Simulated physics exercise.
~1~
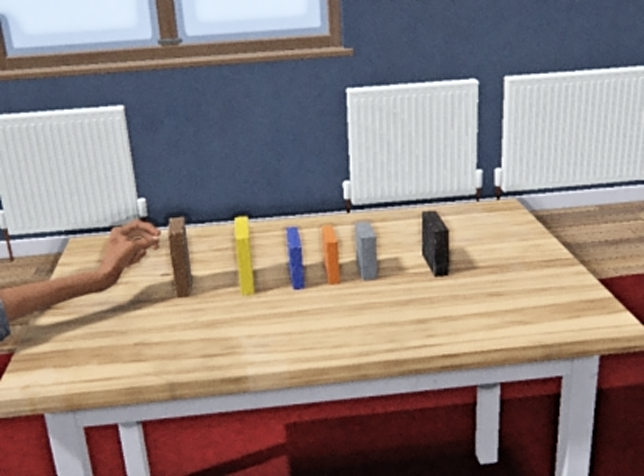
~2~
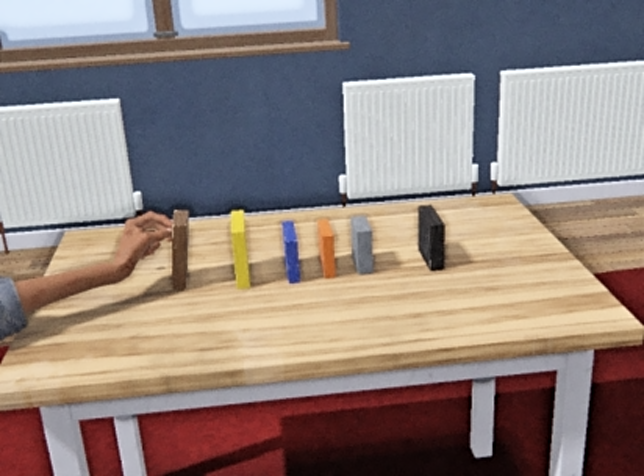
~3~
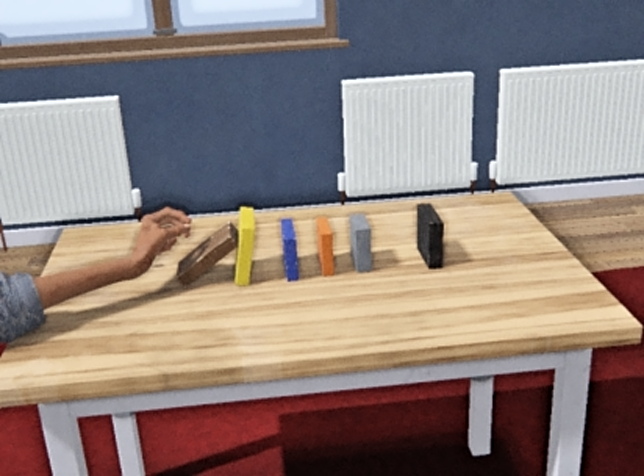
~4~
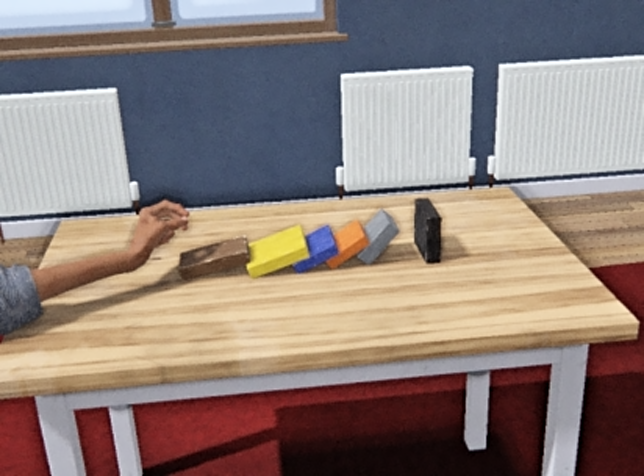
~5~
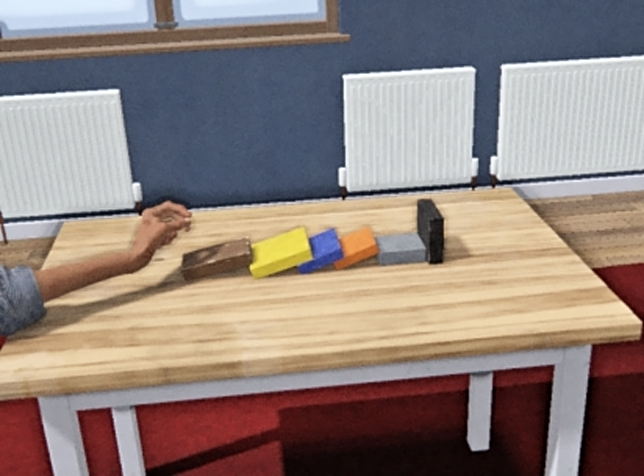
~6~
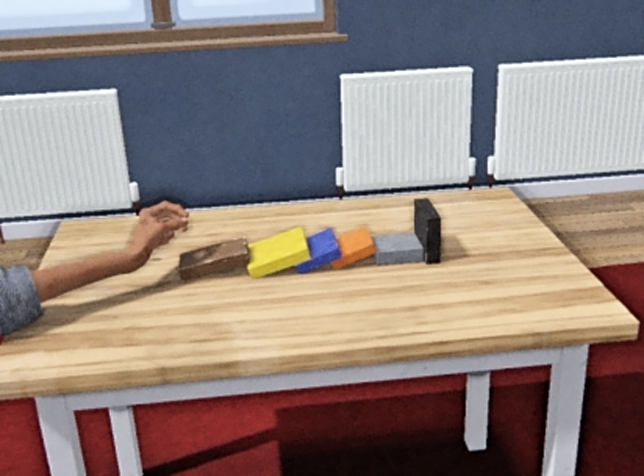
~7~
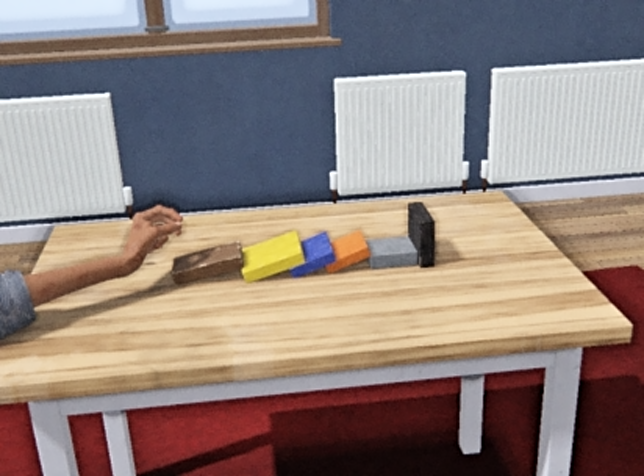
On a wooden table, a hand tipped over a brown board at the left of a row, knocking down the yellow, blue, orange and grey blocks one after another toward the right, while the black one at the end stayed standing.
